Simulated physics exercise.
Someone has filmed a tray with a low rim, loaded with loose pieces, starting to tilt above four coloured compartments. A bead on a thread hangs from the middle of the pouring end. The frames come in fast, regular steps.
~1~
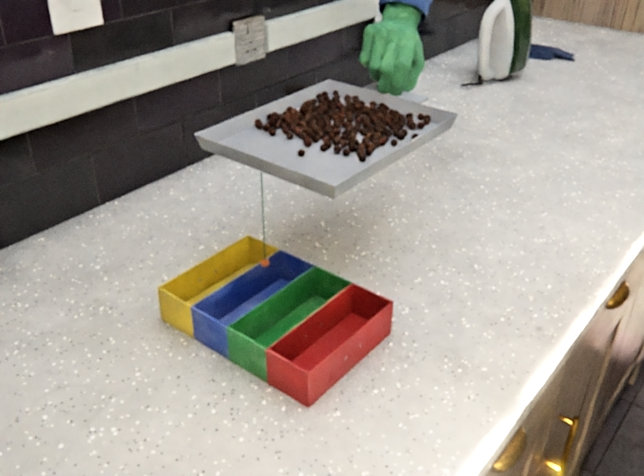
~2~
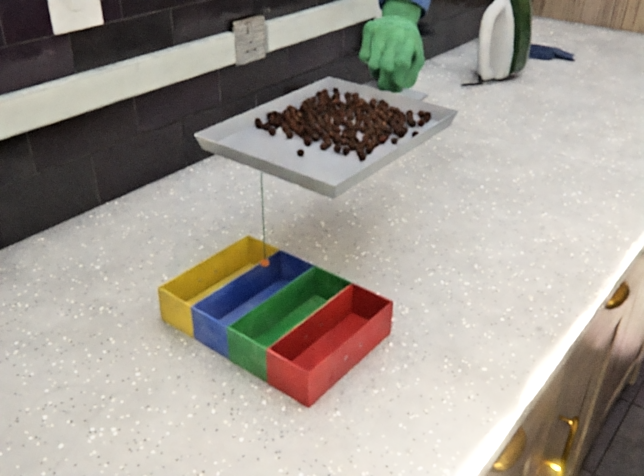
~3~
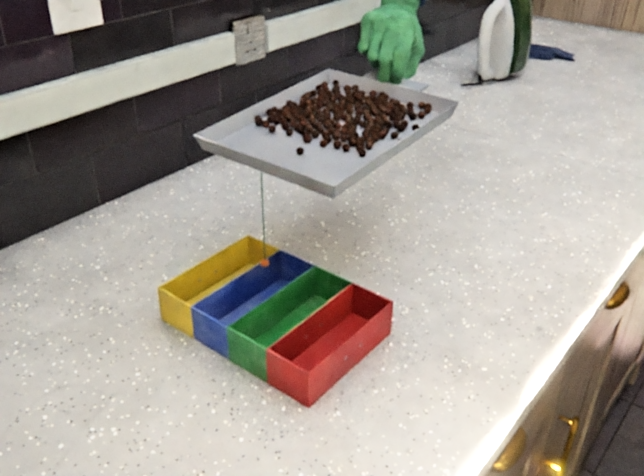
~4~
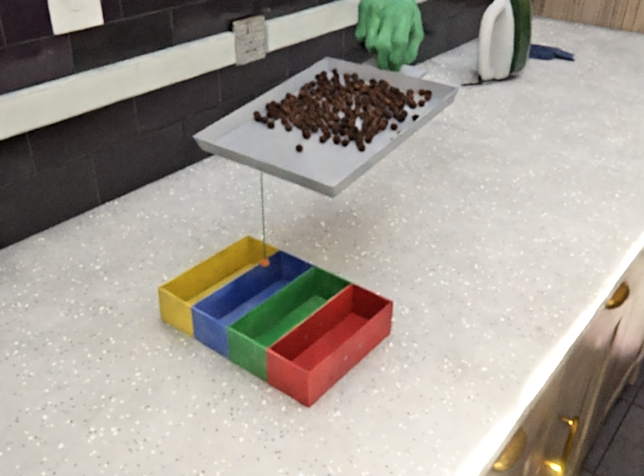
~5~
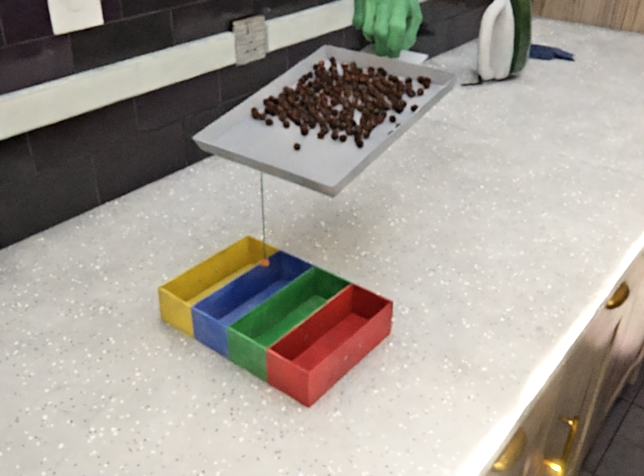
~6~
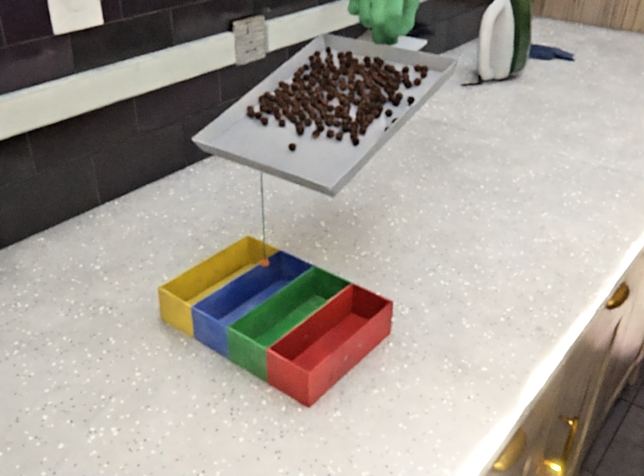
At first, a gray tray loaded with small brown balls sits nearly level above yellow, blue, green and red compartments, a green-gloved hand at its far side. The hand rises, lifting the far end and steadily steepening the tray, and then the balls shift slightly toward the lower end.
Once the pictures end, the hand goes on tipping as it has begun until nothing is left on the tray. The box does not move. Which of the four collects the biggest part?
Fullest: The yellow cell.
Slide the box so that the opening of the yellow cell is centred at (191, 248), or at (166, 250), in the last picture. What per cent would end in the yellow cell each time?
The first gives 20 %, the second 10 %.
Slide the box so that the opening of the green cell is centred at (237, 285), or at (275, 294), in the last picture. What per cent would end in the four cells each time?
About 90 and 80 per cent.
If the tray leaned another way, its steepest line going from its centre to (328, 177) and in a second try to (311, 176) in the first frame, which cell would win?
First red, then red.
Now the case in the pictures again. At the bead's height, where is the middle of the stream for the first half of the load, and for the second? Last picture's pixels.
The first part at (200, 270); the rest at (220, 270).
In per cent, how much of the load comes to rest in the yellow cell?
Close to 40 per cent.
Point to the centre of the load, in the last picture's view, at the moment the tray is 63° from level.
Close to (237, 161).
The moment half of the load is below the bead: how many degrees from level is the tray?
Near 95 degrees.
Soon after the last picture, tray tipped steeply; about two thirds on the tray; a small part in the yellow cell; a small part in the blue cell; a small part in the green cell; a stray few in the red cell; a small part falling or outside the box.
A little later, tray tipped past a quarter turn; a stray few on the tray; about a third in the yellow cell; a small part in the blue cell; a small part in the green cell; a stray few in the red cell; about a third falling or outside the box.
Later still, tray tipped past a quarter turn; about a third in the yellow cell; about a quarter in the blue cell; a small part in the green cell; a stray few in the red cell; about a quarter falling or outside the box.
By the end, tray tipped past a quarter turn; about a third in the yellow cell; about a quarter in the blue cell; a small part in the green cell; a stray few in the red cell; about a quarter outside the box.
